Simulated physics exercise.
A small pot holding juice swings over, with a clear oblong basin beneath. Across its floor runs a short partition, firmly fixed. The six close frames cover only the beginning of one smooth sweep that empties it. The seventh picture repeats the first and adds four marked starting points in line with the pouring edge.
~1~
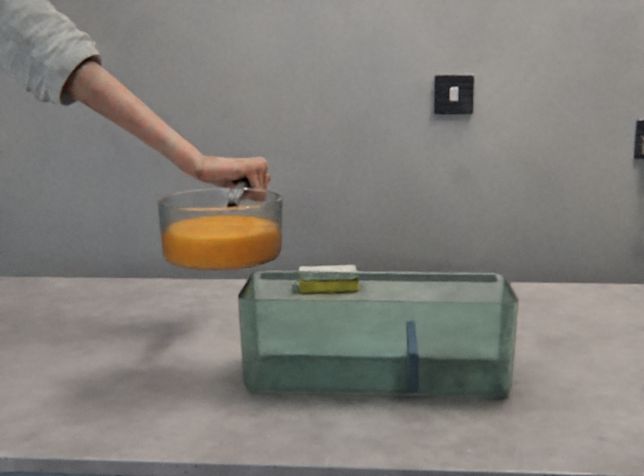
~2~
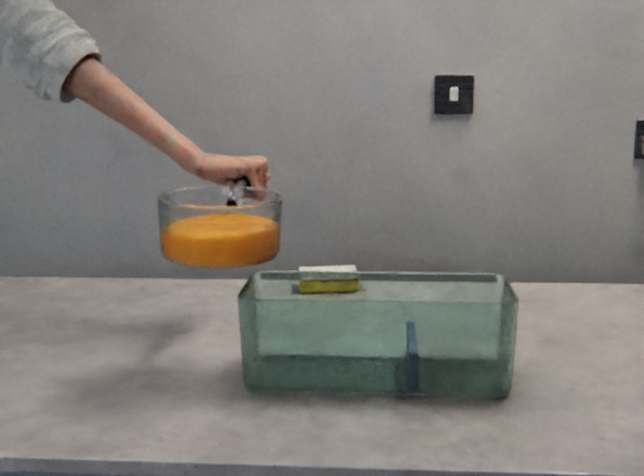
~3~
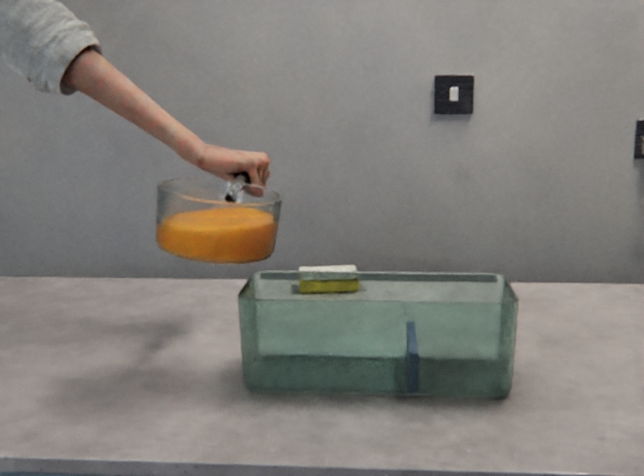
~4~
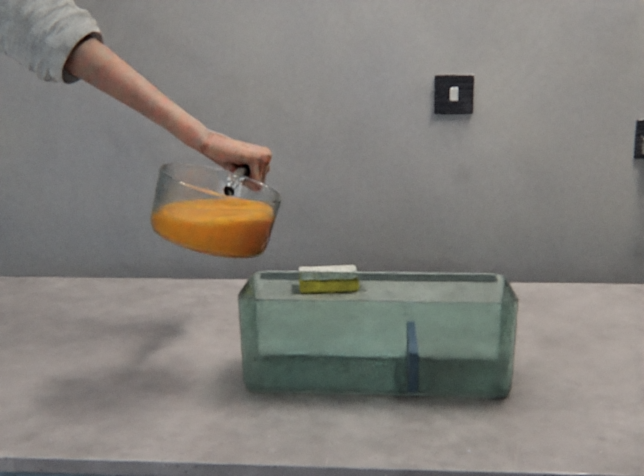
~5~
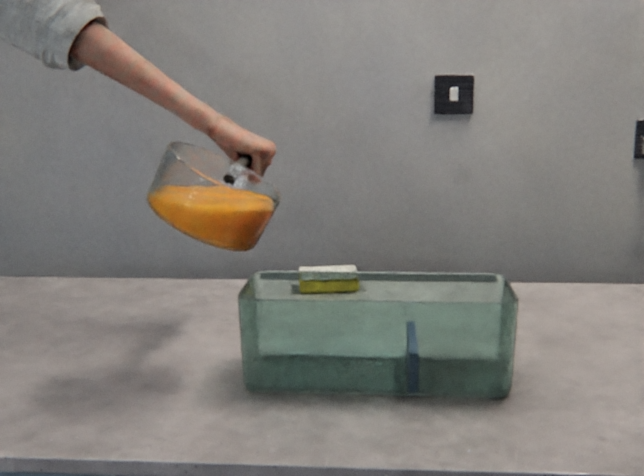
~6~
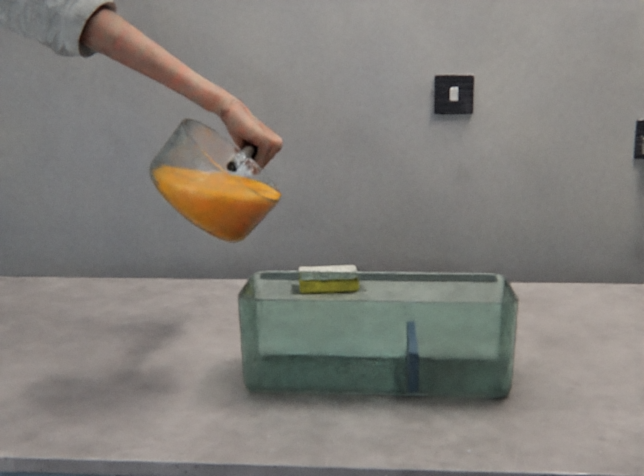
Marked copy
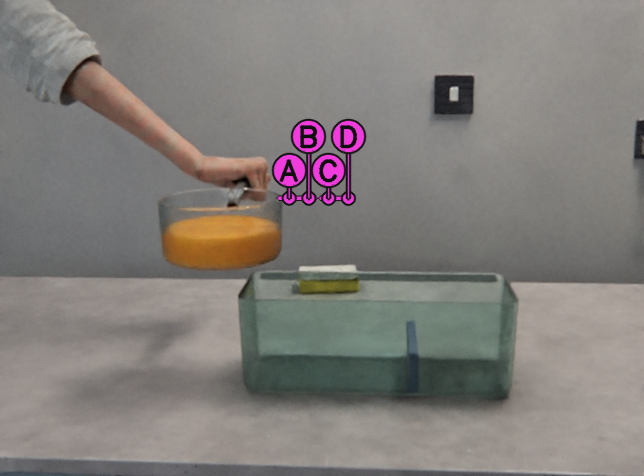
A hand held a clear round pot of orange juice above and left of a greenish glass basin with a short blue divider, then steadily tilted the pot to the right, its left side rising.
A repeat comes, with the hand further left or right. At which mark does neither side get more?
C is best.
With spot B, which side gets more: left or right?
The left side.
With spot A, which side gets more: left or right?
The left side.
On the marked copy, A at (289, 198); B at (308, 198); C at (328, 198); D at (348, 198).
With A, about 92 % ends left of the wall and 4 % right of it; 4 % is lost outside.
With B, about 81 % ends left of the wall and 17 % right of it.
With C, about 47 % ends left of the wall and 50 % right of it; 3 % is lost outside.
With D, about 24 % ends left of the wall and 72 % right of it; 4 % is lost outside.
